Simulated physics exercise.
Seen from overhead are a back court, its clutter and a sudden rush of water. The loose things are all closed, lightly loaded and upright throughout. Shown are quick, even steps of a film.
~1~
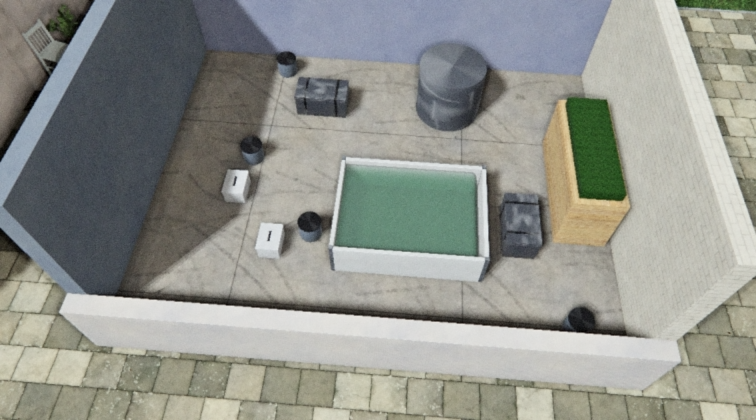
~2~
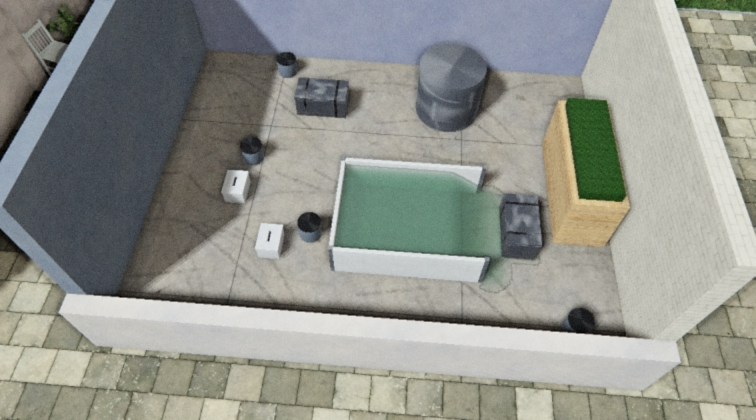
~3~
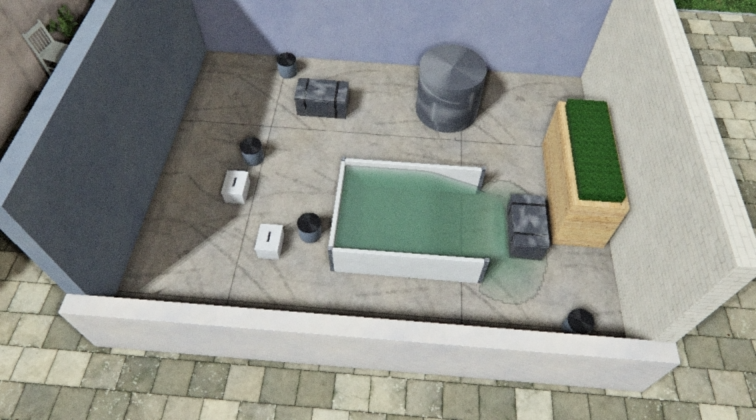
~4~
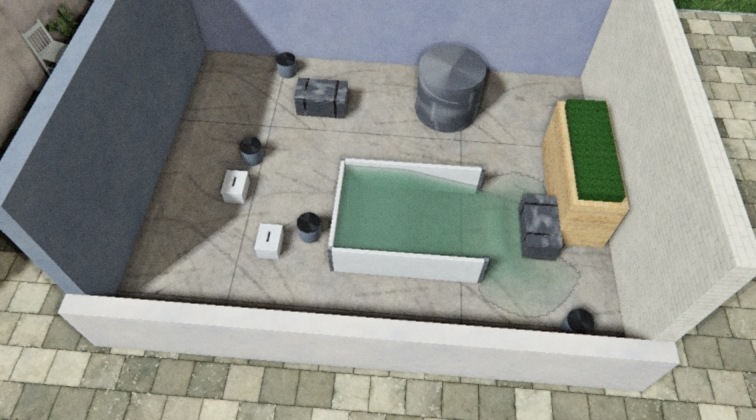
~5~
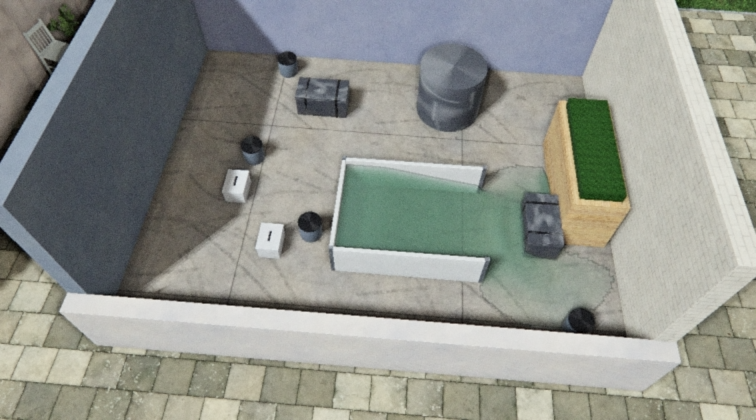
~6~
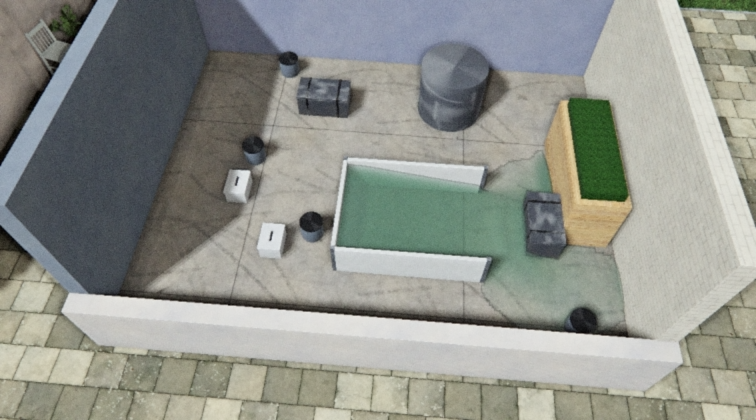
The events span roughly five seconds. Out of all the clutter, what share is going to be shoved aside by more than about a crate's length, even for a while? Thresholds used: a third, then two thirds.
My call: Not even a third.
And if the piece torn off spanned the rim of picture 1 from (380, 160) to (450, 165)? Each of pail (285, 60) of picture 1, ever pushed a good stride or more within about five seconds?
Went the full distance.
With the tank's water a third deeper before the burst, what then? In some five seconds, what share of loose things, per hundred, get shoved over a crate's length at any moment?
Roughly 40 %.
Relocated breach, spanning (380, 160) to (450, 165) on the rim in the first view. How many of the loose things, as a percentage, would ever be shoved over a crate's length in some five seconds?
About 10 %.
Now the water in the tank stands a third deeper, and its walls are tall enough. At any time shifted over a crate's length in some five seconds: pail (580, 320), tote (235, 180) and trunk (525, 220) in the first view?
The first passed the mark, the next stayed below the mark, and the last passed the mark.
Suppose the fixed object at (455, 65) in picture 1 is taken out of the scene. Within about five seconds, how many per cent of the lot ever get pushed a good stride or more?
I'd say near 10 out of every hundred.
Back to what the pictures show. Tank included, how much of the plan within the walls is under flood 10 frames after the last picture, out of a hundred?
About 35 in a hundred.
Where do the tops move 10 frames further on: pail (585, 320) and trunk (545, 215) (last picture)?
I'd guess close to (620, 325) and close to (597, 265).
A moment on, 0 of 8 are well off their spots; 1 afloat.
Next, 1 of 8 are well off their spots; 2 afloat.
Later, 1 of 8 are well off their spots; 2 afloat.
In the end, 1 of 8 are well off their spots, and 1 have been at some point; 2 afloat.
